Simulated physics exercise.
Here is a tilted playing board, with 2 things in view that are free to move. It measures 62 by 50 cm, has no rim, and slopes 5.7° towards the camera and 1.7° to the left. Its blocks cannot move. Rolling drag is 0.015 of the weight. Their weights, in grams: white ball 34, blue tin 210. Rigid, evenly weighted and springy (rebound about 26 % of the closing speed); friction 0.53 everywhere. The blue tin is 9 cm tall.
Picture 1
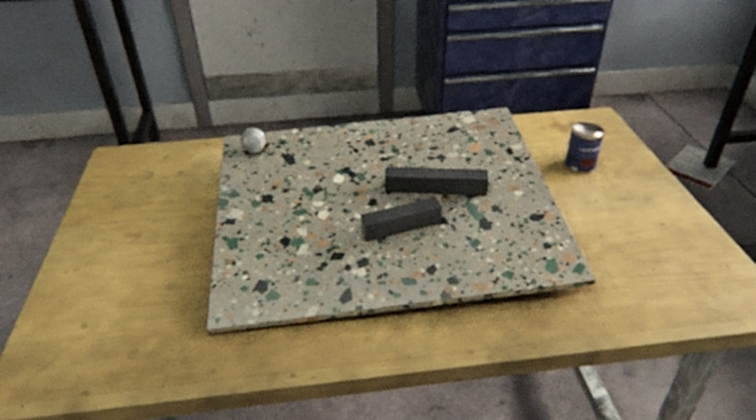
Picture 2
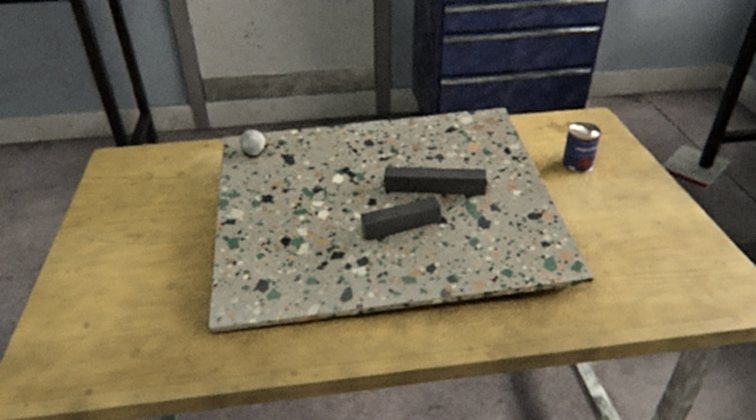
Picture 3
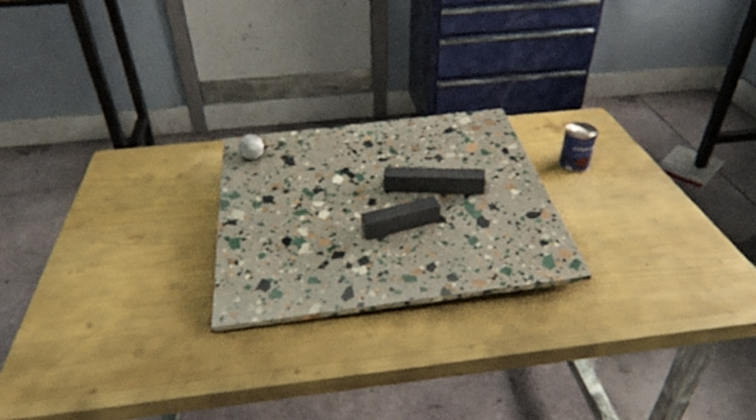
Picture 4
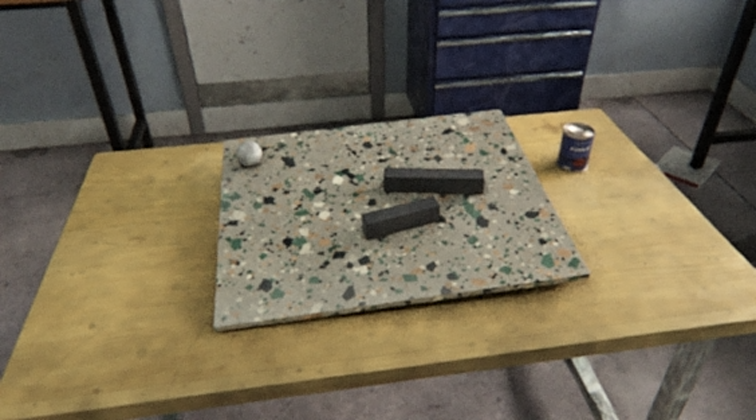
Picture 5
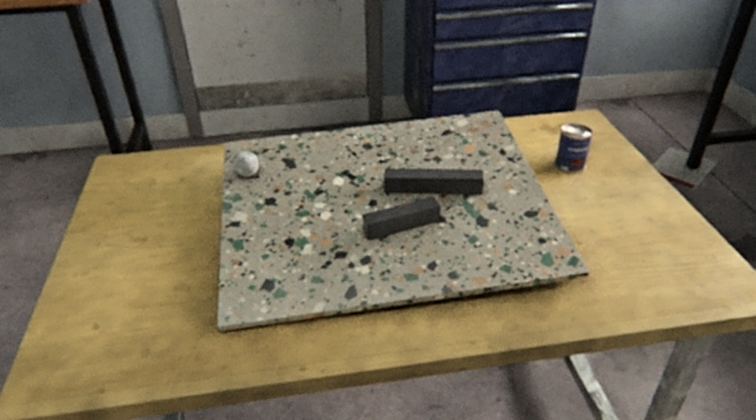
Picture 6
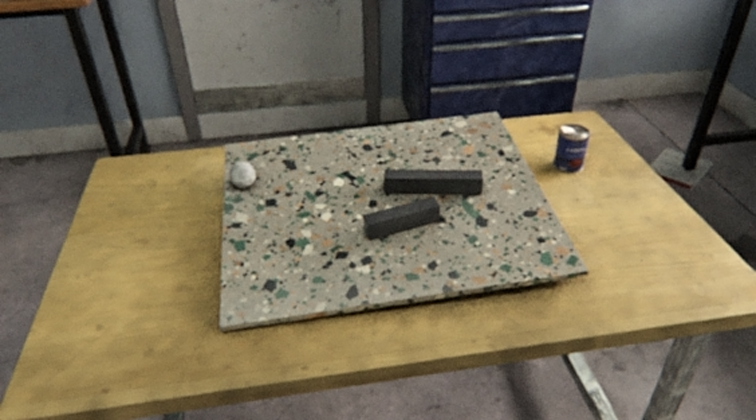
On a wooden workshop table, a white ball rolls slowly down a speckled board's left side, passing two still dark bars.
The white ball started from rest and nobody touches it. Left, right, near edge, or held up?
The answer: Left edge.
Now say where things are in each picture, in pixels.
In the first picture, 44 cm of board to the near edge; white ball (253, 141); blue tin (584, 148).
In the second picture, 43 cm of board to the near edge; white ball (252, 142); blue tin (581, 148).
In the third picture, 42 cm of board to the near edge; white ball (251, 147); blue tin (578, 147).
In the fourth picture, 41 cm of board to the near edge; white ball (249, 153); blue tin (575, 148).
In the fifth picture, 38 cm of board to the near edge; white ball (246, 164); blue tin (573, 148).
In the sixth picture, 35 cm of board to the near edge; white ball (242, 175); blue tin (571, 149).
Then, 0.40 s later than the last frame, it has gone over the left edge; white ball near (212, 242).
Then, 0.60 s later than the last frame, it has gone over the left edge; white ball near (178, 300).
When it is over, it has gone over the left edge; blue tin within 8 cm of the start.
